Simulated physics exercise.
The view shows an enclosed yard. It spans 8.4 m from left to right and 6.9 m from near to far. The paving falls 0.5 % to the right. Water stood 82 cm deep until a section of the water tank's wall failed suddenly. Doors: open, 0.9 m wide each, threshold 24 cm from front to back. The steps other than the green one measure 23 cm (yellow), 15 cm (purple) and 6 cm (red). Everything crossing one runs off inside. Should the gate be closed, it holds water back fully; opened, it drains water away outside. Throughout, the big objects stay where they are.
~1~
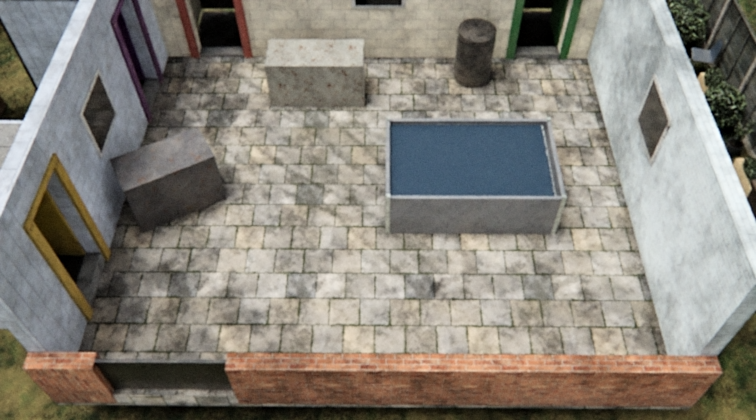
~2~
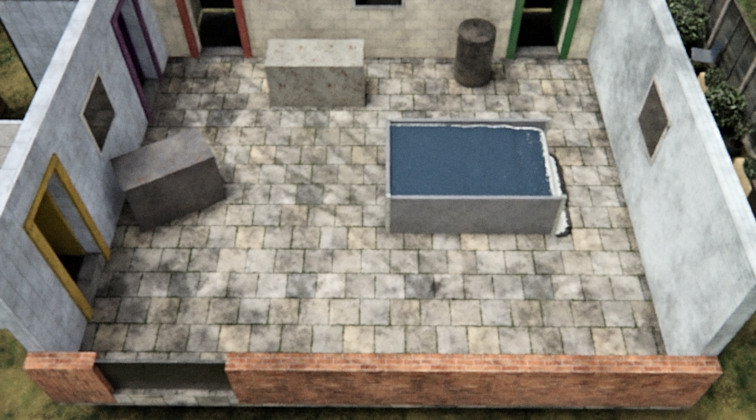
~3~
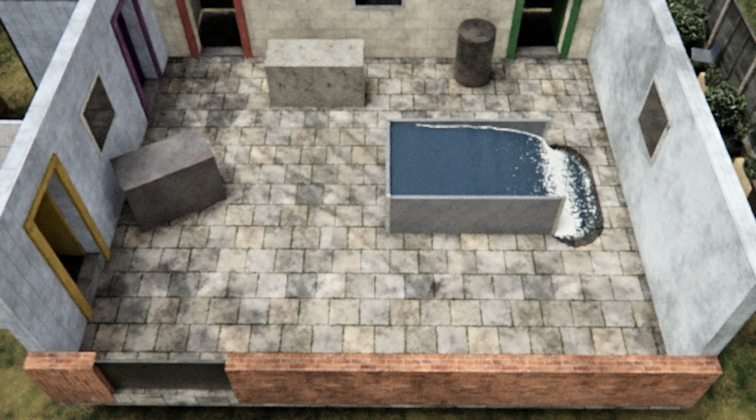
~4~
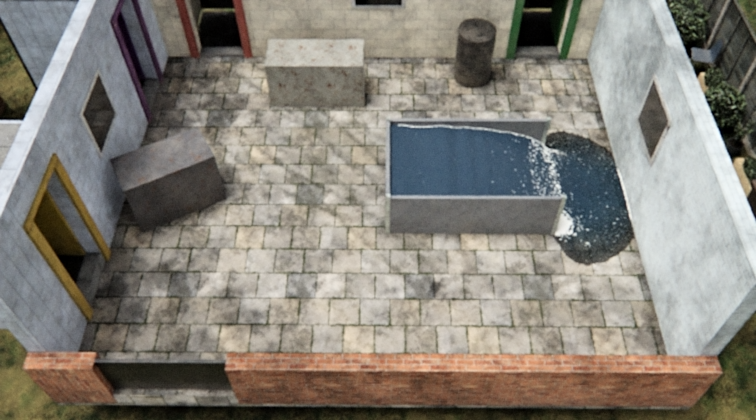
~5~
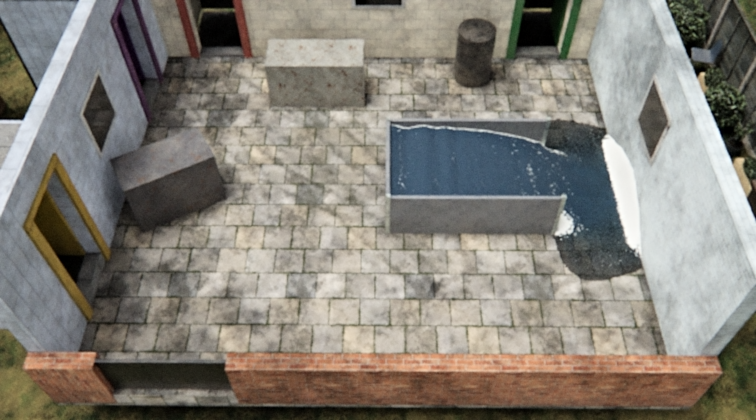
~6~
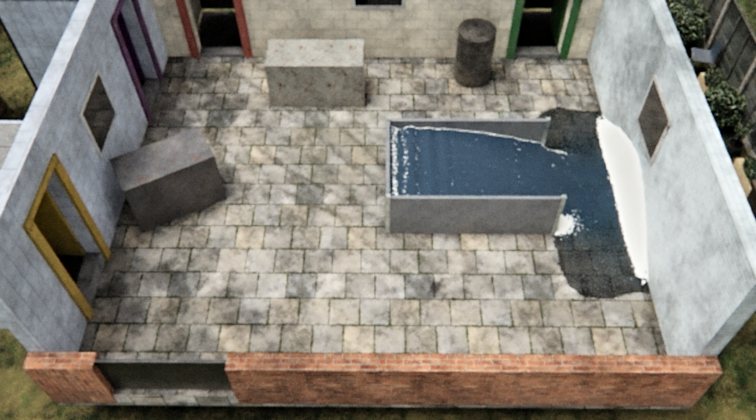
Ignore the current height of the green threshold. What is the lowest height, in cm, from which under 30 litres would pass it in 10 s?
28 cm.
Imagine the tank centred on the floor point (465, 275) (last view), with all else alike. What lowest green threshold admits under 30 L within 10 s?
I'd put it at close to 22 cm.
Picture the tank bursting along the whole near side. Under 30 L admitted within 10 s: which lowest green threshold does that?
In that case you'd want it roughly 16 cm high.
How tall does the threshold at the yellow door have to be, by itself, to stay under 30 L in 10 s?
For the yellow door, about 8.0 cm.
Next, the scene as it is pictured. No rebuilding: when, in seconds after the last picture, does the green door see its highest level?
1.8 s.
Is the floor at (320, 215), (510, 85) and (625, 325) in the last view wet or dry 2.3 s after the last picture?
Listed order - unwetted, soaked through, soaked through.
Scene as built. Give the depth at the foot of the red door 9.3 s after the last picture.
It works out to about 7.0 centimetres deep.
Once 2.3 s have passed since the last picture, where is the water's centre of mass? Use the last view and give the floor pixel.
I'd put it close to (537, 199).
Then, 0.7 s after the last picture water covers 15 % of the floor, deepest (58 cm) near (617, 192); it has not reached the green door.
Then, 2.3 s after the last picture water covers 30 % of the floor, deepest (40 cm) near (492, 59); 31 cm at the green door, 149 litres in over its 10 cm threshold.
Then, 9.3 s after the last picture water covers 100 % of the floor, deepest (12 cm) near (213, 379); 8 cm at the green door, 367 litres in over its 10 cm threshold.
At the green door as built, the water peaked near 32 cm, 1.9 s after the last picture.
Run again over the same 10 s with other heights there, 67 litres in over 24 cm, 10 litres over 32 cm. The limit of 30 litres is kept from about 28 cm up.
